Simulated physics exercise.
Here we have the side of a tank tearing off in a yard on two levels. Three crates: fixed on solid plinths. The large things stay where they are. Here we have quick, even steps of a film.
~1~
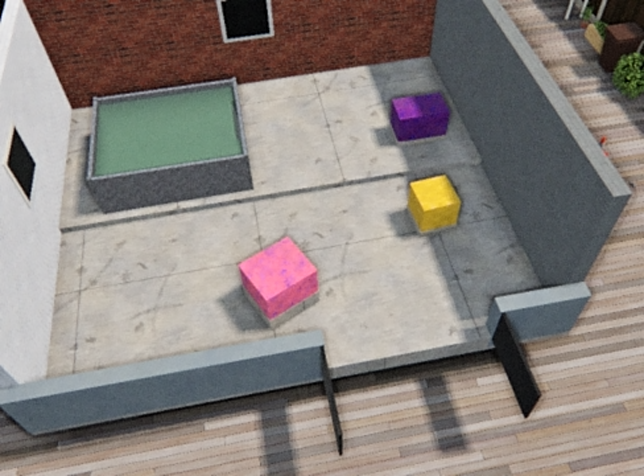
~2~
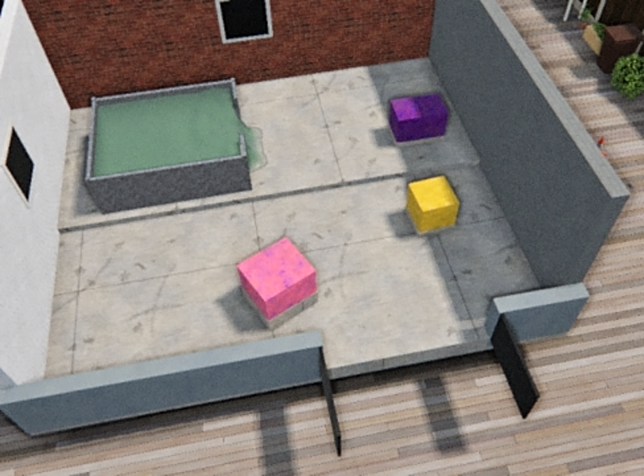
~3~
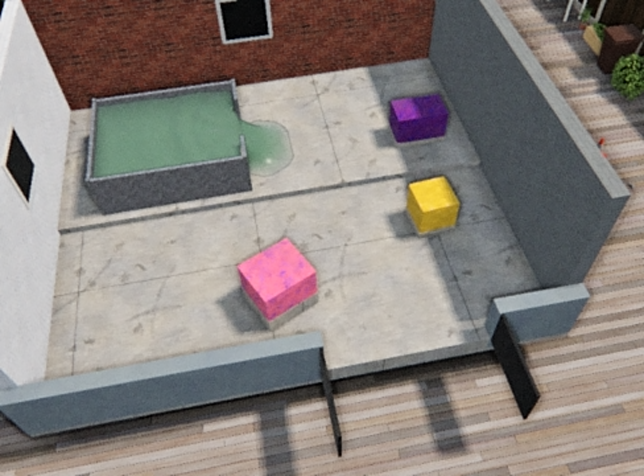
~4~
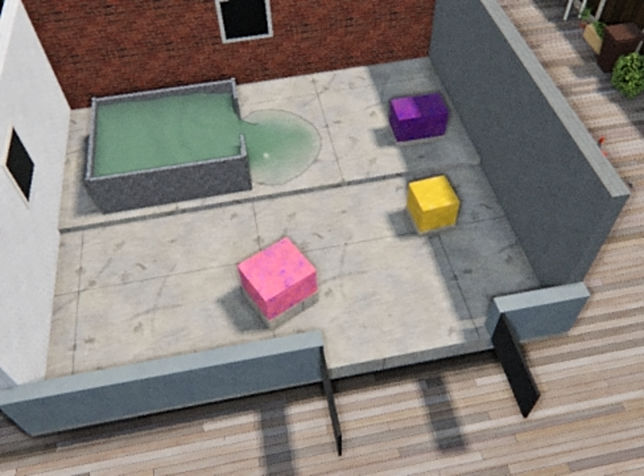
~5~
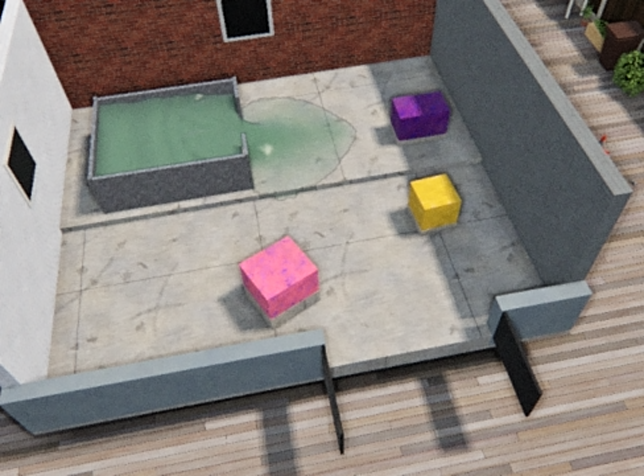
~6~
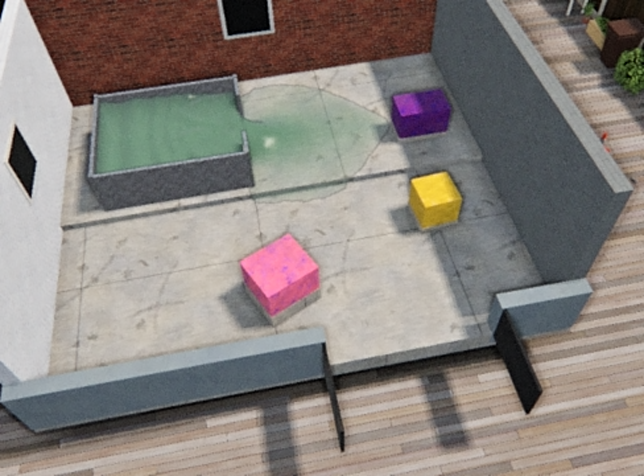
To begin with, a stone-sided tank of green water stands whole and still in a walled yard with pink, yellow and purple crates. Then its right side gives way and water pours out, spreading rightward across the paving in a widening pale-green sheet that nears the purple crate, while the crates stay put.
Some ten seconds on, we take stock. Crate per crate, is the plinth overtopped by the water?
Yellow crate - overtopped, pink crate - not overtopped, purple crate - overtopped.
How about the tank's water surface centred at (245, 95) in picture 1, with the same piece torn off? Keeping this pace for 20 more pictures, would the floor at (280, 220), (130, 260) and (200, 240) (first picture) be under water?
First unwetted; next unwetted; last unwetted.
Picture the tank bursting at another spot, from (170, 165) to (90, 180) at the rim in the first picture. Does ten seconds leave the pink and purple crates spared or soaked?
Pink gets drenched; purple stays untouched.
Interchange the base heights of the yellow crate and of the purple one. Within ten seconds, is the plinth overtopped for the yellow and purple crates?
Taking them in turn, the yellow crate is drenched, then the purple crate is drenched.
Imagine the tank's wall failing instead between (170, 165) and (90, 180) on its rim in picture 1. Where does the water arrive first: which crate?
The pink crate.
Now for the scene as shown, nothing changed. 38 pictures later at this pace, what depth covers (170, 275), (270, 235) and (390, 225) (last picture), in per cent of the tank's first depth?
Taking the places in turn, I get roughly 0, 0 and 4 percent.
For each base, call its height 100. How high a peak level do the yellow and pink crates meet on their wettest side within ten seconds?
Roughly 160 and 50 per cent respectively.
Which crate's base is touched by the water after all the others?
Crate: The pink crate.
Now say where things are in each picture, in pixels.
The tank at (168, 129) is whole and still, in the first frame.
Water pours out at (241, 141) and has run to (249, 129), in the second frame.
Water pours out at (242, 142) and has run to (276, 126), in the third frame.
The front is at (317, 148), out from the gap at (242, 142), in the fourth frame.
The front is at (352, 131), out from the gap at (243, 140), in the fifth frame.
Water pours out at (244, 137) and has run to (381, 120), in the sixth frame.
A moment on, water covers 30 % of the floor; the yellow crate water round its plinth, the pink crate not reached, the purple crate water round its plinth.
Next, water covers 40 % of the floor; the yellow crate water round its plinth, the pink crate not reached, the purple crate water round its plinth.
Then, water covers 50 % of the floor; the yellow crate water round its plinth, the pink crate water round its plinth, the purple crate water round its plinth.
Later, water covers 60 % of the floor; the yellow crate water round its plinth, the pink crate water round its plinth, the purple crate water round its plinth.
In the end, water covers 95 % of the floor; the yellow crate was topped, the pink crate stayed above the water, the purple crate was topped.
